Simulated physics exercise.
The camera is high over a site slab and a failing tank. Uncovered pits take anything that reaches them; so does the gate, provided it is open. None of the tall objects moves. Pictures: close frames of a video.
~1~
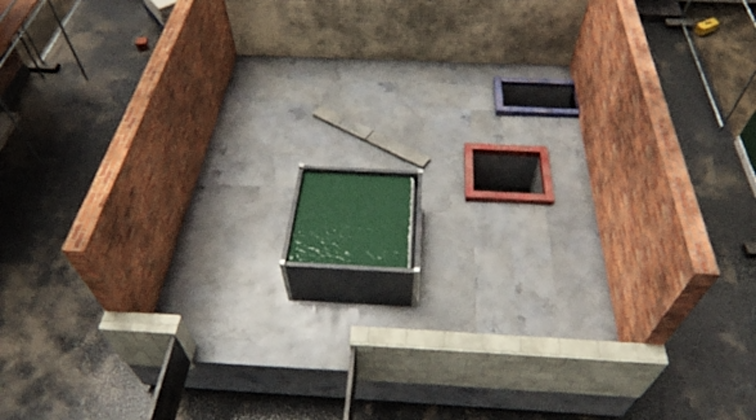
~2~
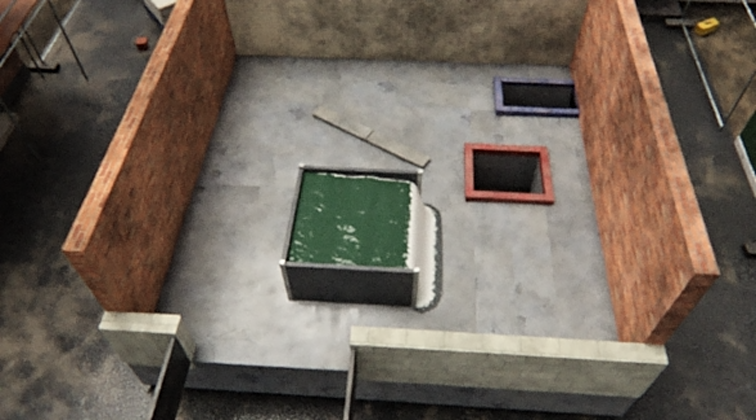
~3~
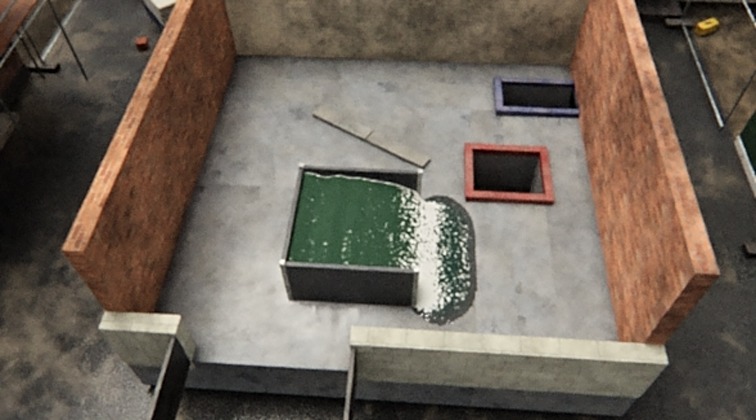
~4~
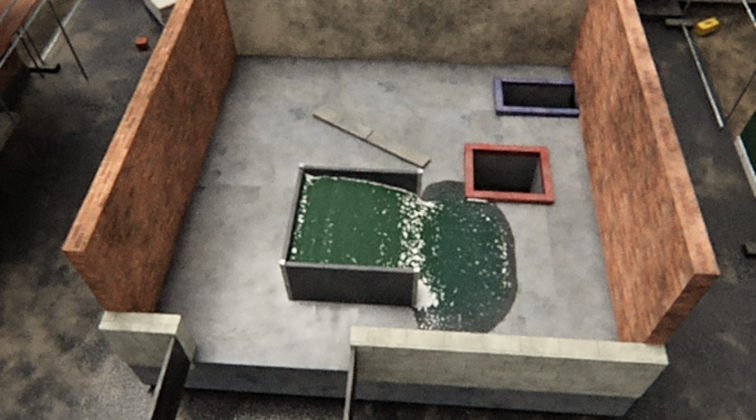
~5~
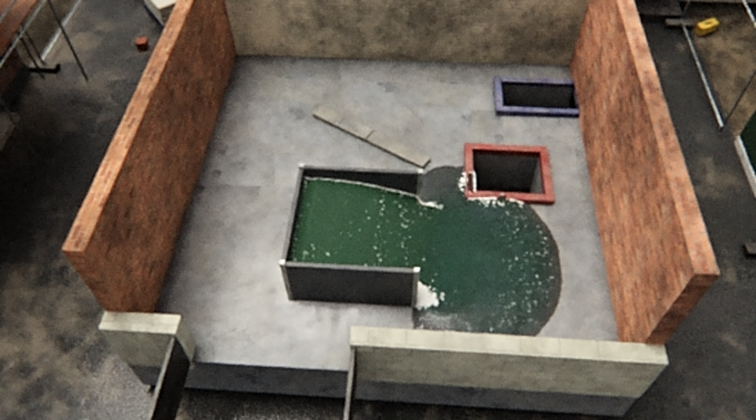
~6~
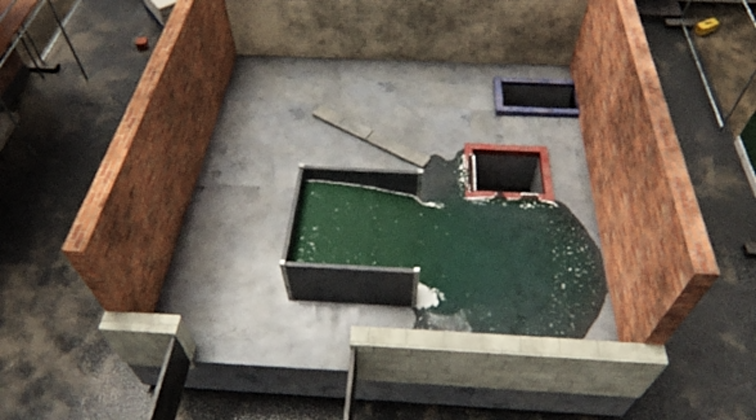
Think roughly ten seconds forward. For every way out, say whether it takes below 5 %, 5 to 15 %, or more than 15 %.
As I see it, the gate accounts for a medium-sized part - five to fifteen per cent; the blue pit accounts for a medium-sized part - five to fifteen per cent; the red pit accounts for a medium-sized part - five to fifteen per cent.
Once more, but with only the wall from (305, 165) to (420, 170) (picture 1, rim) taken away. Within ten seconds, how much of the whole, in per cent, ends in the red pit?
Red 0 %.
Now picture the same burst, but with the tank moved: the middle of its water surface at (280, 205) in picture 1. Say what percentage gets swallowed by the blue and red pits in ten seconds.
Shares - blue: 4 in a hundred, red: 10 in a hundred.
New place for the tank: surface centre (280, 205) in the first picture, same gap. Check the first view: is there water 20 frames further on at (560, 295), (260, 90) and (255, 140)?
In order: Inundated, then unflooded, then unflooded.
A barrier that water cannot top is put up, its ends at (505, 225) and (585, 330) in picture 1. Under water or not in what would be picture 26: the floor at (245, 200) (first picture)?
The spot in question would be bone-dry.
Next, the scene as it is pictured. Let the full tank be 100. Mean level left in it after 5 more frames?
About 40 per cent.
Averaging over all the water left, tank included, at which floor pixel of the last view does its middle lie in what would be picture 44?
Around pixel (413, 234).
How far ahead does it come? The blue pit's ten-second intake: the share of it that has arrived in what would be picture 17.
My estimate: Close to 10 per cent.
A moment on, water covers 25 % of the floor; the gate 0 %, the blue pit 0 %, the red pit 1 %.
Next, water covers 35 % of the floor; the gate 0 %, the blue pit 1 %, the red pit 3 %.
Then, water covers 40 % of the floor; the gate 0 %, the blue pit 6 %, the red pit 5 %.
Later, water covers 70 % of the floor; the gate 2 %, the blue pit 8 %, the red pit 7 %.
In the end, water covers 85 % of the floor; the gate 8 %, the blue pit 8 %, the red pit 7 %.
